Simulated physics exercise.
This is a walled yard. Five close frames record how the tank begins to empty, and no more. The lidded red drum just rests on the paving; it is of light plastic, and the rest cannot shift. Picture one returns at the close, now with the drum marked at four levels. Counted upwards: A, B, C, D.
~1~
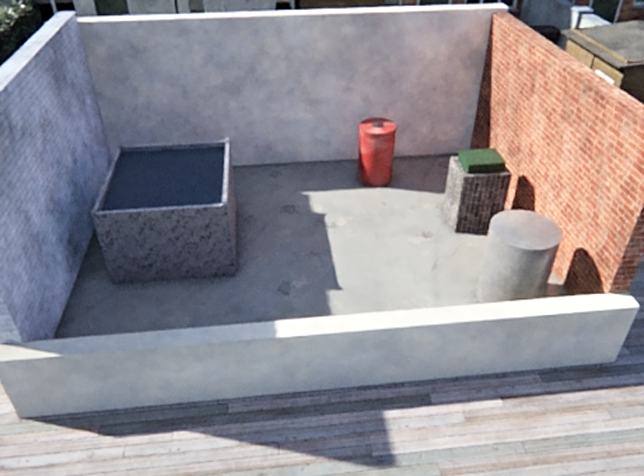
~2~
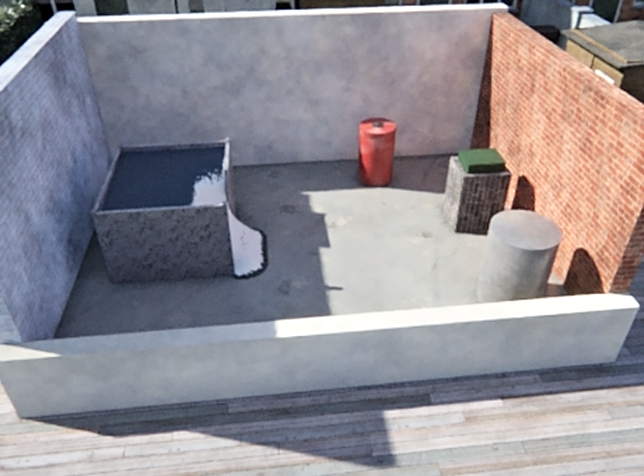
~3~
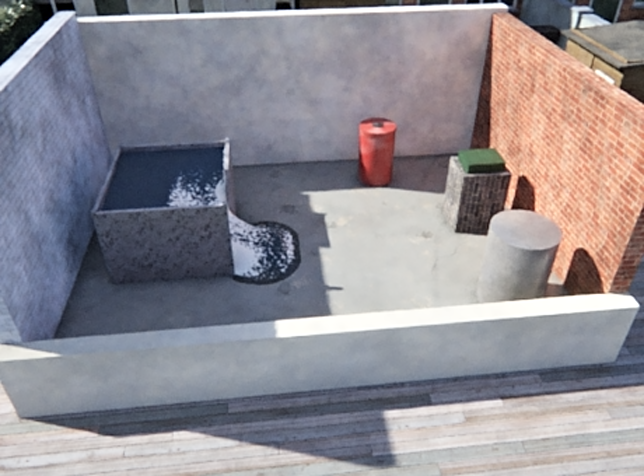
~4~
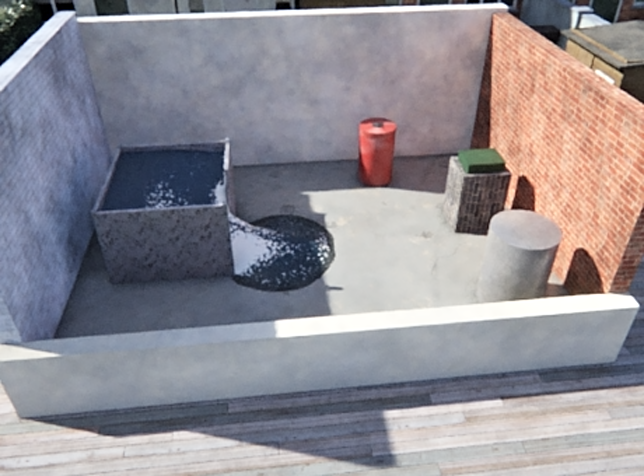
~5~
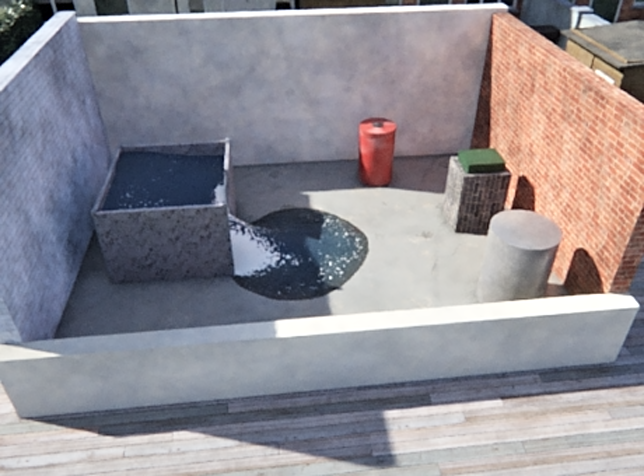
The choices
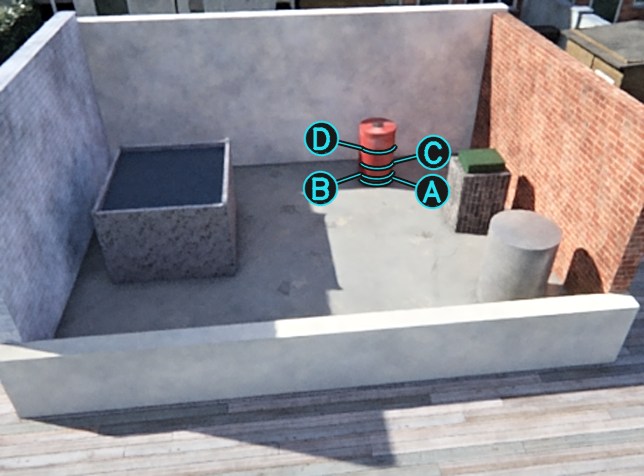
Dark water pours from a square tank and spreads rightward across the walled yard's floor.
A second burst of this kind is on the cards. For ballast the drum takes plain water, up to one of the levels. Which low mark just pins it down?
I would pick level C.
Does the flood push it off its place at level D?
No, not at all.
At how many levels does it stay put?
Two.
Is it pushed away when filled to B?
Yes.
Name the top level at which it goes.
That is level B.
On the marked copy, A at (378, 184); B at (379, 178); C at (379, 168); D at (380, 152); from the bottom up A, B, C, D.
If A is chosen, it is pushed about 5 times its own width away.
If B is chosen, it is pushed about 3 times its own width away.
If C is chosen, it does not move.
If D is chosen, it does not move.
